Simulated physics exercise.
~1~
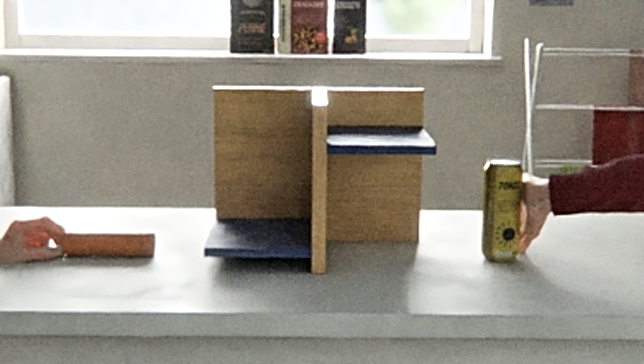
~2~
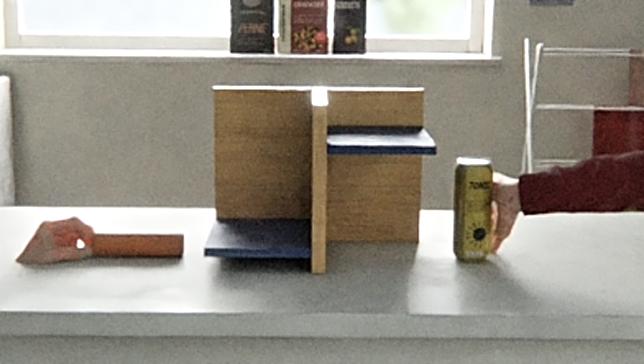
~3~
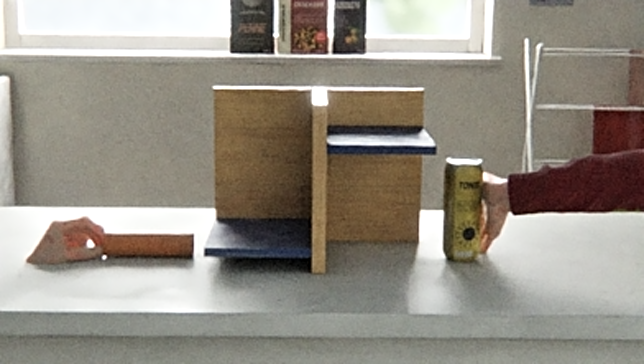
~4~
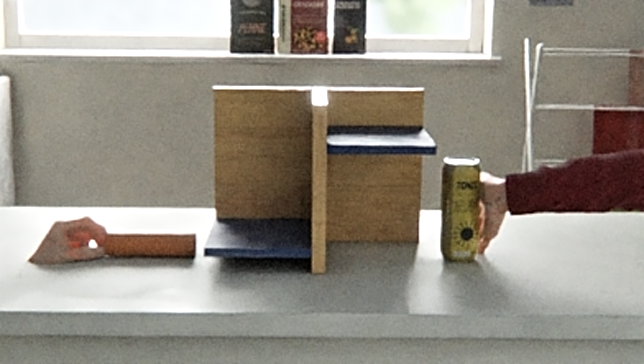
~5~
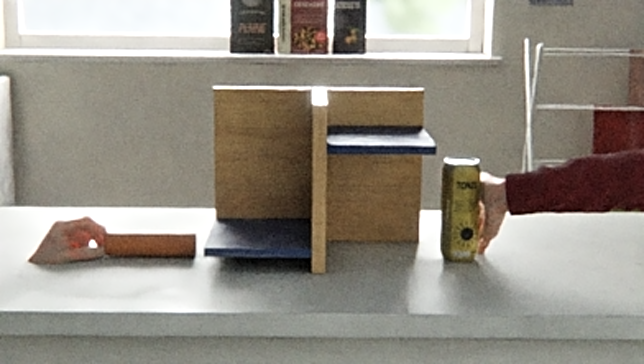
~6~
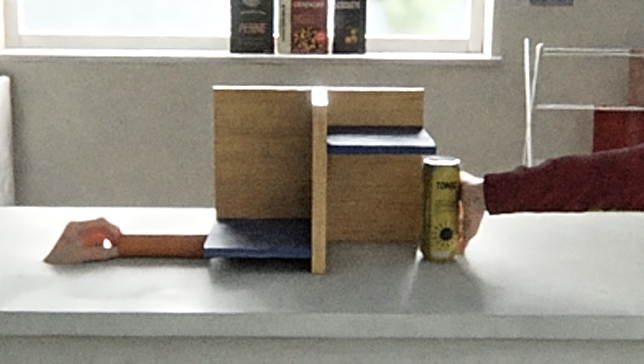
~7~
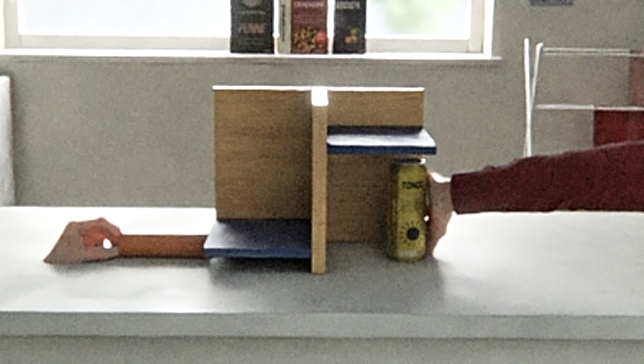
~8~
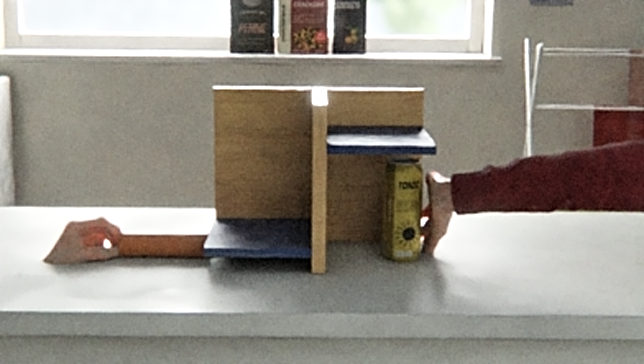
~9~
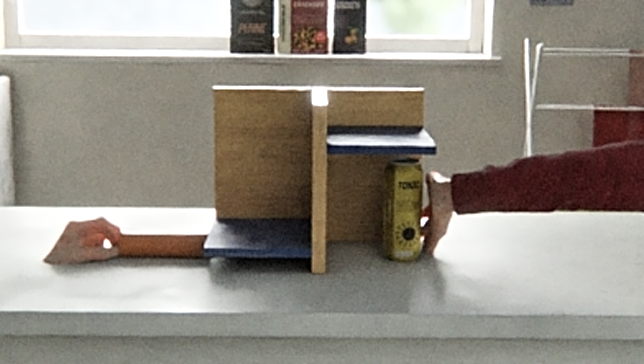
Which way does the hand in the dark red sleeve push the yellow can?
The hand pushes the yellow can to the left, until it is under the raised shelf.
